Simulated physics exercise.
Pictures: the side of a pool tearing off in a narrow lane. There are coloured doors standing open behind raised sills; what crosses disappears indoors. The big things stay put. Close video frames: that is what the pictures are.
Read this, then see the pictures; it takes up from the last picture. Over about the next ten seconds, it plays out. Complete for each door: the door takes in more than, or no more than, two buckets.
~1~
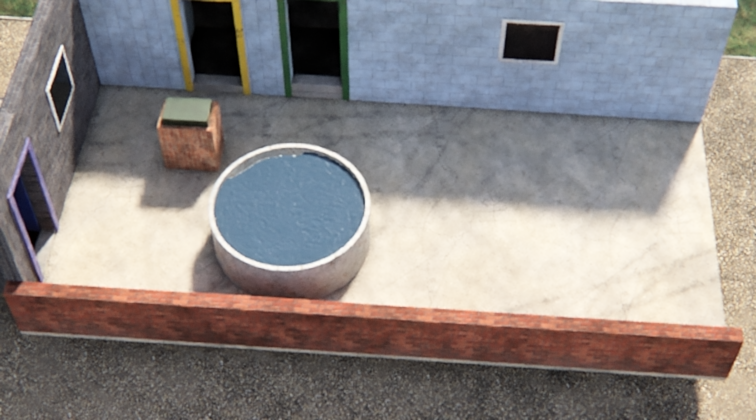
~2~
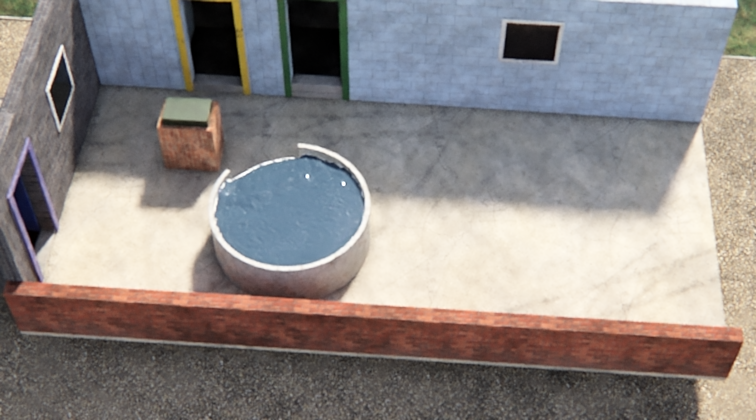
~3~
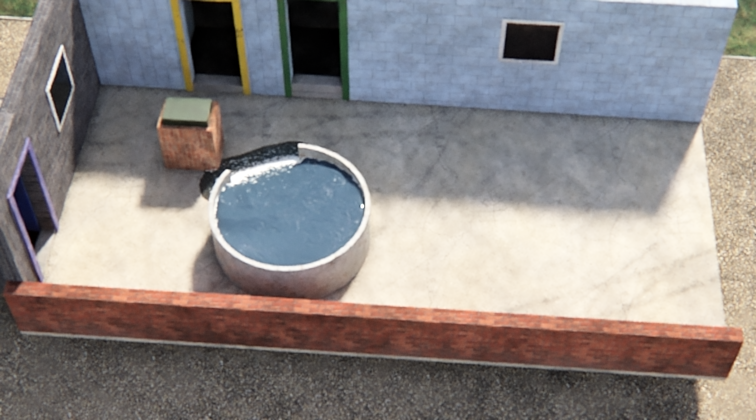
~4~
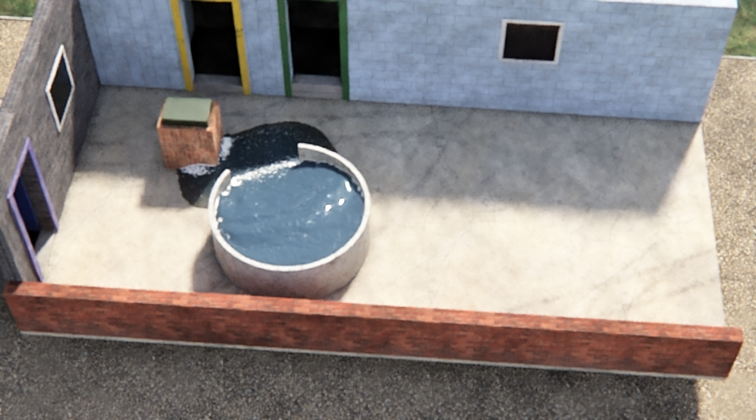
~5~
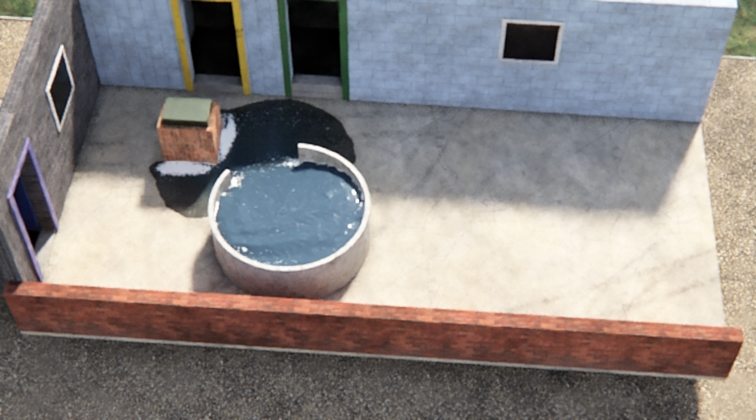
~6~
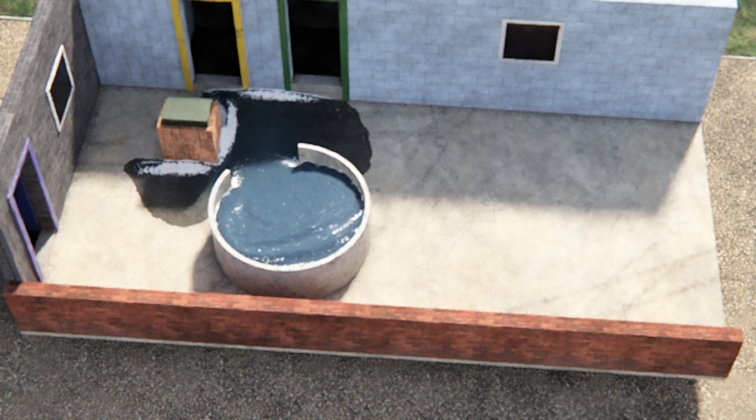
Completed: The yellow door takes in more than two buckets; the blue door takes in more than two buckets; the green door takes in no more than two buckets.
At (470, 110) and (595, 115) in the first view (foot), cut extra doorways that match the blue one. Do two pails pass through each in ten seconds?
The first door ends up below and the second ends up below.
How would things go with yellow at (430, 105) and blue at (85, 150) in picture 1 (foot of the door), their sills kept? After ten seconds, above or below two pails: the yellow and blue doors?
Note: Yellow door keeps within limits; blue door breaks the limit.
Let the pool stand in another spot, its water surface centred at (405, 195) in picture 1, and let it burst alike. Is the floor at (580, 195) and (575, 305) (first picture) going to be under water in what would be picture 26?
Soaked, bone-dry.
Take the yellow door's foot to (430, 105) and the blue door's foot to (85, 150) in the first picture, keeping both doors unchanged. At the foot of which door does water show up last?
I'd go with the yellow-painted one.
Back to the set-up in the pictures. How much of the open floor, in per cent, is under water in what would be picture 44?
It works out to about 95 in a hundred.
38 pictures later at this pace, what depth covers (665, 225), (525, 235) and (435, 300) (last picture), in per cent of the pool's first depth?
Going in order, roughly 2, 2 and 2 %.
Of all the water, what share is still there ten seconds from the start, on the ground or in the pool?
Roughly 72 out of every hundred parts.
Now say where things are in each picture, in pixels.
The pool at (290, 208) is whole and still, in the first picture.
Water pours out on the pool's far side and has run to a hidden place, in the second picture.
The front is at a hidden place, out from the gap on the pool's far side, in the third picture.
Water pours out on the pool's far side and has run to (180, 170), in the fourth picture.
Water pours out on the pool's far side and has run to (292, 103), in the fifth picture.
Water pours out on the pool's far side and has run to a hidden place, in the sixth picture.
A moment on, water covers 20 % of the floor; the yellow door over two buckets in, the blue door not reached, the green door wet at the sill, nothing in.
Next, water covers 30 % of the floor; the yellow door far over two buckets in, the blue door wet at the sill, nothing in, the green door under two buckets in.
Then, water covers 55 % of the floor; the yellow door far over two buckets in, the blue door wet at the sill, nothing in, the green door under two buckets in.
Later, water covers 95 % of the floor; the yellow door far over two buckets in, the blue door under two buckets in, the green door under two buckets in.
In the end, water covers 100 % of the floor; the yellow door far over two buckets in, the blue door over two buckets in, the green door under two buckets in.
